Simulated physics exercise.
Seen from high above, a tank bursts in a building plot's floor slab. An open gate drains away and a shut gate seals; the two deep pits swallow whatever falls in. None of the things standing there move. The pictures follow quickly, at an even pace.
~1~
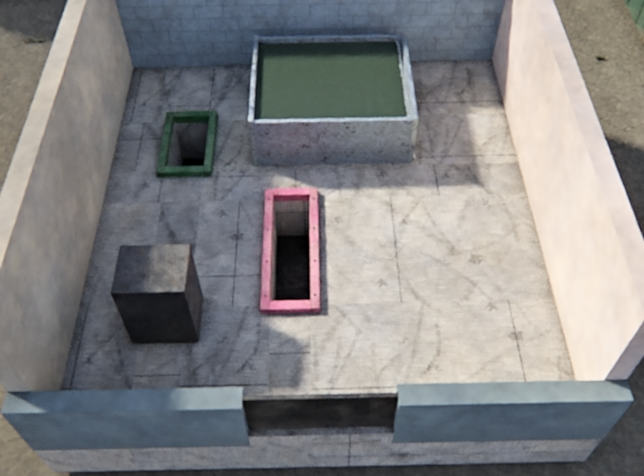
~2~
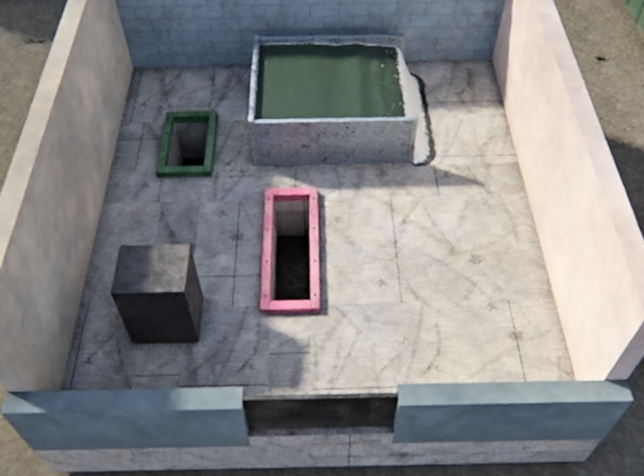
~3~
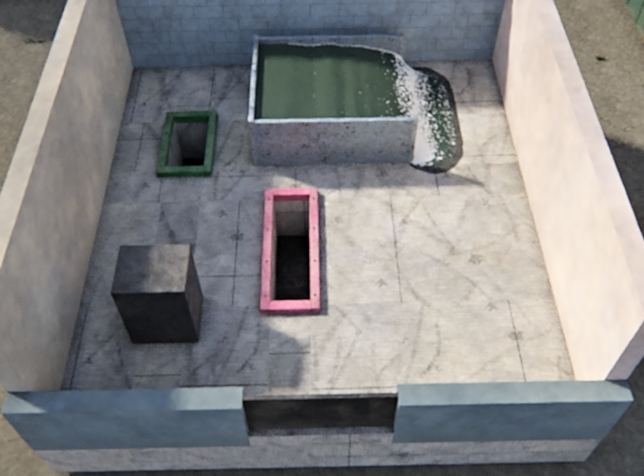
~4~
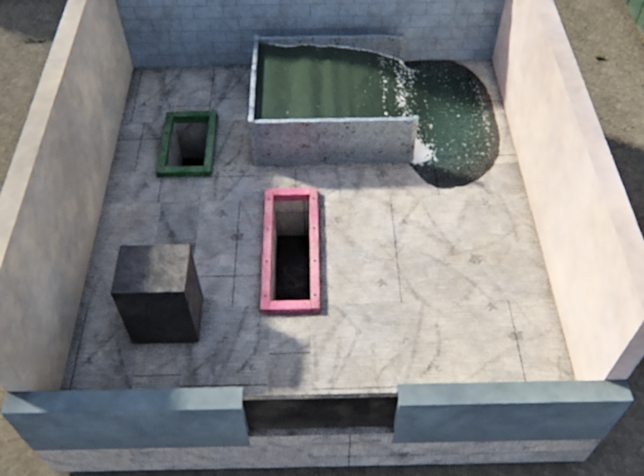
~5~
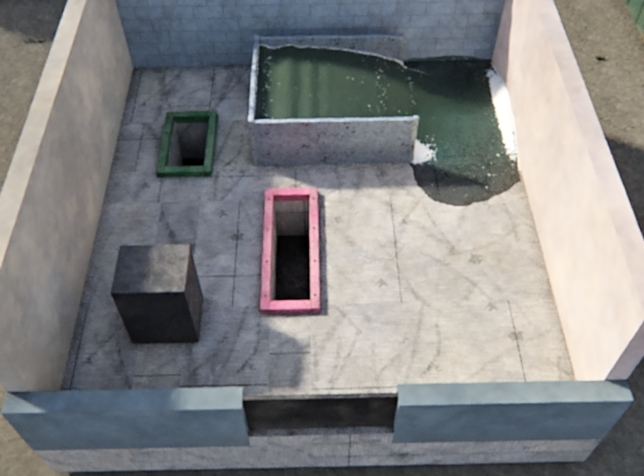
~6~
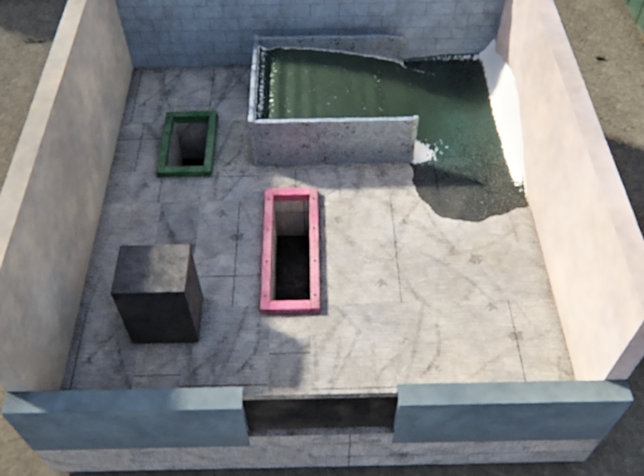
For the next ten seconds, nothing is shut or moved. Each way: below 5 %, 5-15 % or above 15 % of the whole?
The gate will likely win a minor part below five per cent; the green pit will likely win a minor part below five per cent; the pink pit will likely win a minor part below five per cent.
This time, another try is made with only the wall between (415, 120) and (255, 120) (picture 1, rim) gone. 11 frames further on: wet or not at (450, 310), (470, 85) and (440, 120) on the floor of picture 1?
The first would be drenched, the second still unwetted and the third still unwetted.
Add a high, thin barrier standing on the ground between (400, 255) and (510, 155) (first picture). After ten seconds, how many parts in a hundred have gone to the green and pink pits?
Estimated shares: Green 0 percent, pink 10 percent.
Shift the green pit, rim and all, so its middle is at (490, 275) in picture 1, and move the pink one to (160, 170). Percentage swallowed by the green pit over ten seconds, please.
Share for the green pit: 10 percent.
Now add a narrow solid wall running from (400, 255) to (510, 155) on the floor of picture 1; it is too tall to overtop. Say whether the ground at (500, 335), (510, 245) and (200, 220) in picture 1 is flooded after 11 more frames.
In turn: Flooded, awash, not flooded.
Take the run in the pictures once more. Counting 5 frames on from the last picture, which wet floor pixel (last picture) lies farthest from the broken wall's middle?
The front tops out at about (541, 300).
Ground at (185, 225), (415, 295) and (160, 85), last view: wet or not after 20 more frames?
The readings in sequence are waterless, watered, watered.
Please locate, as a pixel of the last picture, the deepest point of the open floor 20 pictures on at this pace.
It should be deepest at about (134, 70).
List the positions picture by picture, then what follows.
The first frame shows the water tank at (332, 80) is whole and still.
In the second frame, water pours out at (404, 103) and has run to (416, 163).
In the third frame, the front is at (425, 70), out from the gap at (404, 106).
In the fourth frame, water pours out at (404, 108) and has run to (476, 174).
In the fifth frame, the front is at (518, 173), out from the gap at (404, 108).
In the sixth frame, the front is at (526, 202), out from the gap at (404, 108).
A moment on, water covers 15 % of the floor; the gate 0 %, the green pit 0 %, the pink pit 0 %.
Next, water covers 30 % of the floor; the gate 0 %, the green pit 0 %, the pink pit 0 %.
Then, water covers 55 % of the floor; the gate 0 %, the green pit 0 %, the pink pit 0 %.
Later, water covers 85 % of the floor; the gate 0 %, the green pit 0 %, the pink pit 0 %.
In the end, water covers 95 % of the floor; the gate 0 %, the green pit 0 %, the pink pit 2 %.
